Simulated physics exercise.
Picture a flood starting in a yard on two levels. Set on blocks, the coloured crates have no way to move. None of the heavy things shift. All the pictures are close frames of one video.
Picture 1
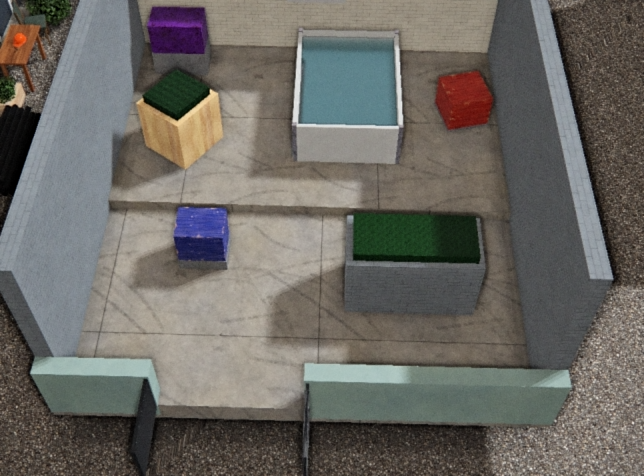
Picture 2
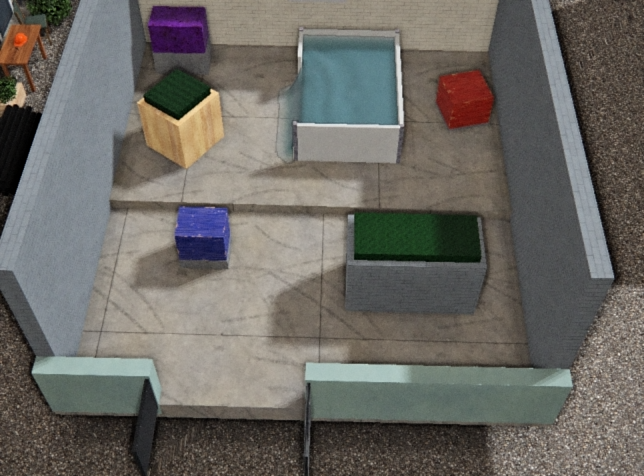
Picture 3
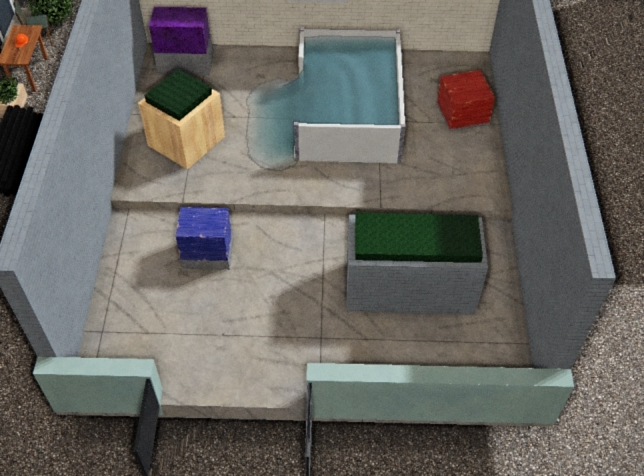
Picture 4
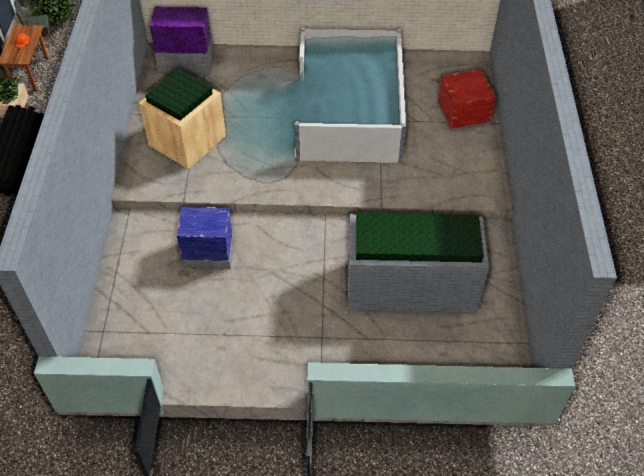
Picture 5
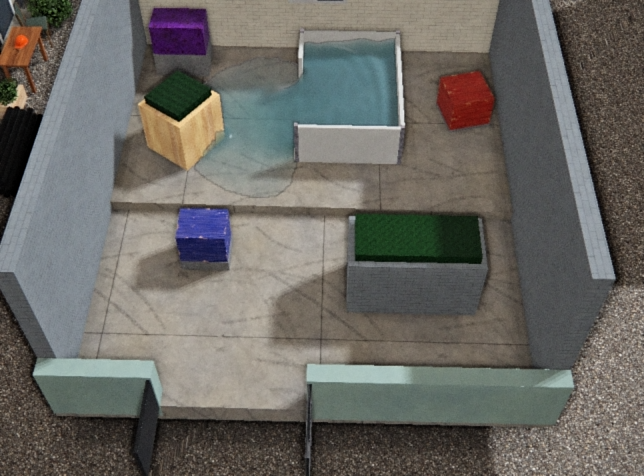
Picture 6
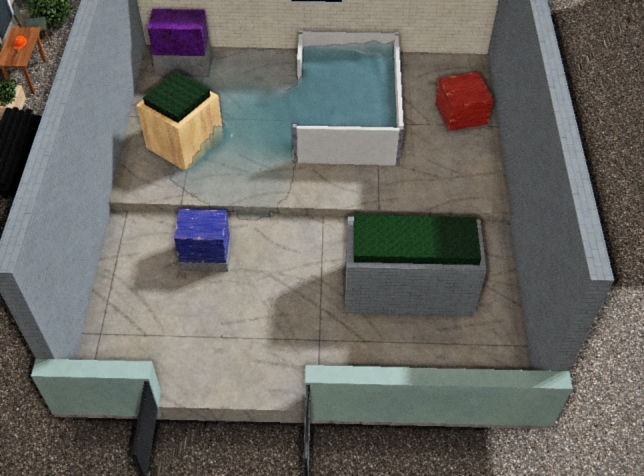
In a walled yard on two levels, a water tank stood full and still among coloured crates, then water poured out of its left side and spread left across the upper floor towards the wooden planter.
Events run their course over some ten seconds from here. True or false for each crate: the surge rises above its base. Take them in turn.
Purple crate: False; red crate: True; blue crate: True.
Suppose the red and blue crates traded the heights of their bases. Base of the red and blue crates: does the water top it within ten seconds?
The red crate is not reached and the blue crate is reached.
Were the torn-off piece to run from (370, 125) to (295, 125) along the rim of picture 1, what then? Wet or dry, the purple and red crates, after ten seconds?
First the purple crate: It is never reached; then the red crate: It is never reached.
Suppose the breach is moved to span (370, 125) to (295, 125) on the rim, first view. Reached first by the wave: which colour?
It's the blue crate.
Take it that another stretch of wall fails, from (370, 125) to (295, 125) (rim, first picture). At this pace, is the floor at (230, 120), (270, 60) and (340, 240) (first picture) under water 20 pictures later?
Order as asked: Untouched, untouched, swamped.
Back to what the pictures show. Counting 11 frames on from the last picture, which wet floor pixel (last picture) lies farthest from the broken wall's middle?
I would point to (71, 387).
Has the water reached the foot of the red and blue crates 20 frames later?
By then red has stayed dry, while blue has been hit.
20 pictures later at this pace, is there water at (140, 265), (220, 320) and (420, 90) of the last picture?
First inundated, second spared, third spared.
A moment on, water covers 25 % of the floor; the purple crate water round its plinth, the red crate not reached, the blue crate water round its plinth.
Next, water covers 35 % of the floor; the purple crate water round its plinth, the red crate not reached, the blue crate water round its plinth.
Then, water covers 55 % of the floor; the purple crate water round its plinth, the red crate not reached, the blue crate water round its plinth.
Later, water covers 80 % of the floor; the purple crate water round its plinth, the red crate water round its plinth, the blue crate water round its plinth.
In the end, water covers 90 % of the floor; the purple crate stayed above the water, the red crate was topped, the blue crate was topped.
